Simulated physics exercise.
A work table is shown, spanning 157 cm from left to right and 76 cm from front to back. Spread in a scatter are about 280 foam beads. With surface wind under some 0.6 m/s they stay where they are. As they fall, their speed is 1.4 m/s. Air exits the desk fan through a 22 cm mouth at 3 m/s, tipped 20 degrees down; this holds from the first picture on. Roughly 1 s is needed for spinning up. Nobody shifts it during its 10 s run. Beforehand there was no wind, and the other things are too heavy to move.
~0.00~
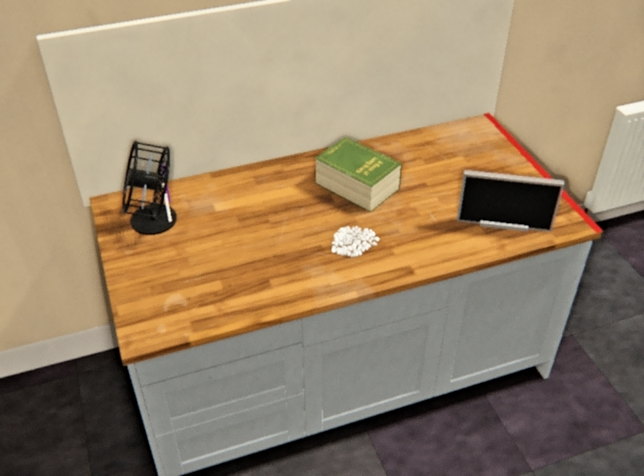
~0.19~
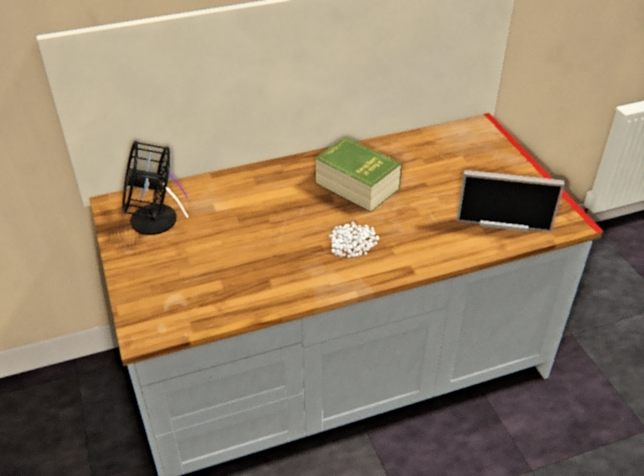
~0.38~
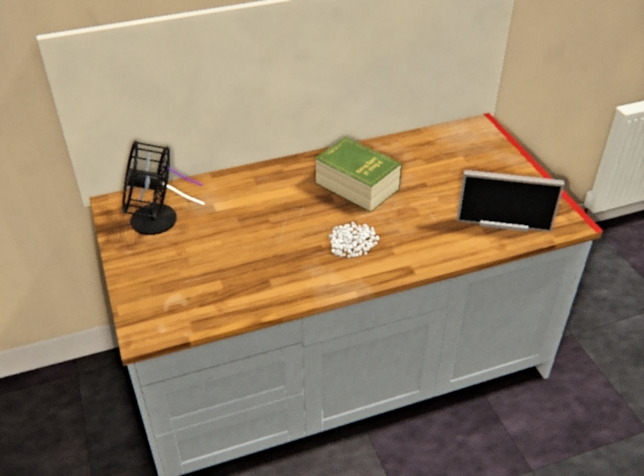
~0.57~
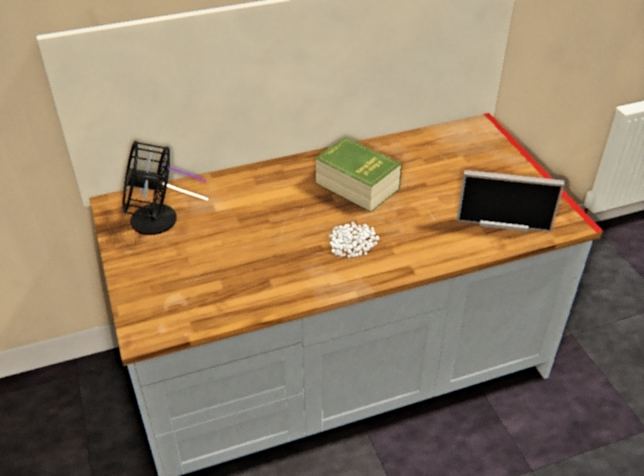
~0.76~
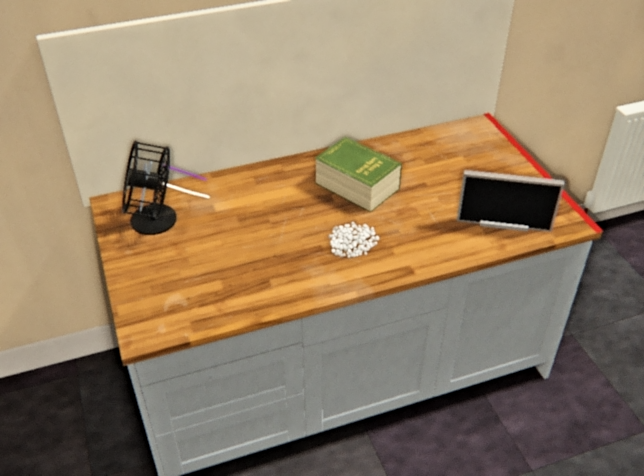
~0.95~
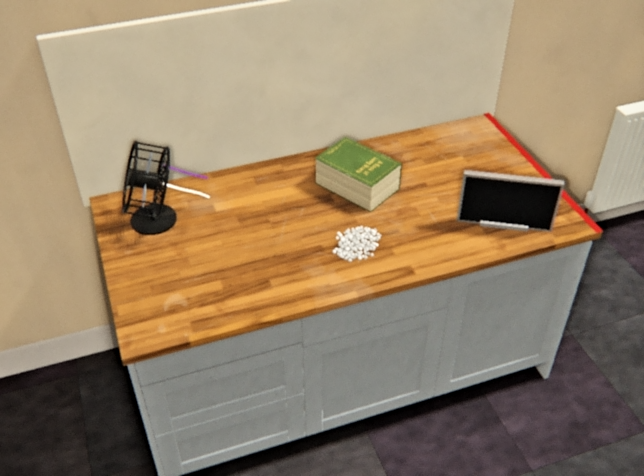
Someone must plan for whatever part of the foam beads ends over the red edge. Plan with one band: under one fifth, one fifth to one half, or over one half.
Band: Under one fifth.
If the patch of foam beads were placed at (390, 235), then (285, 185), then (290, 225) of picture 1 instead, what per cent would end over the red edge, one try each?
Results, one try each: 2 %, 90 %, 0 %.
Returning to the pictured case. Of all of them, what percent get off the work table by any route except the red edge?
I would put it at around 100 per cent.
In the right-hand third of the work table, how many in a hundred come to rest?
It comes out near 0 in a hundred.
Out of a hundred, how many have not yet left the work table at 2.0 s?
I'd say some 0 % at that moment.
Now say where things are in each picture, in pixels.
The middle of the foam beads is near (351, 241), none has stirred yet and the mouth of the desk fan is at (146, 180), in the first frame.
The middle of the foam beads is near (351, 240), none has stirred yet and the red edge is centred on (540, 166), in the second frame.
The middle of the foam beads is near (351, 240), none has stirred yet, the top of a book is at (358, 161) and the top of a laptop is at (514, 177), in the third frame.
The middle of the foam beads is near (351, 240) and none has stirred yet, in the fourth frame.
The middle of the foam beads is near (351, 240) and none has stirred yet, in the fifth frame.
The middle of the foam beads is near (356, 242), the farthest in sight from the desk fan is at (380, 236) and about 40 % have left their places, in the sixth frame.
After 2.0 s, 0 % are over the red edge; 100 % have settled or left.
After 3.2 s, 0 % are over the red edge; 100 % have settled or left.
After 5.5 s, 0 % are over the red edge; 100 % have settled or left.
After 10.0 s, at the end, 0 % are over the red edge.
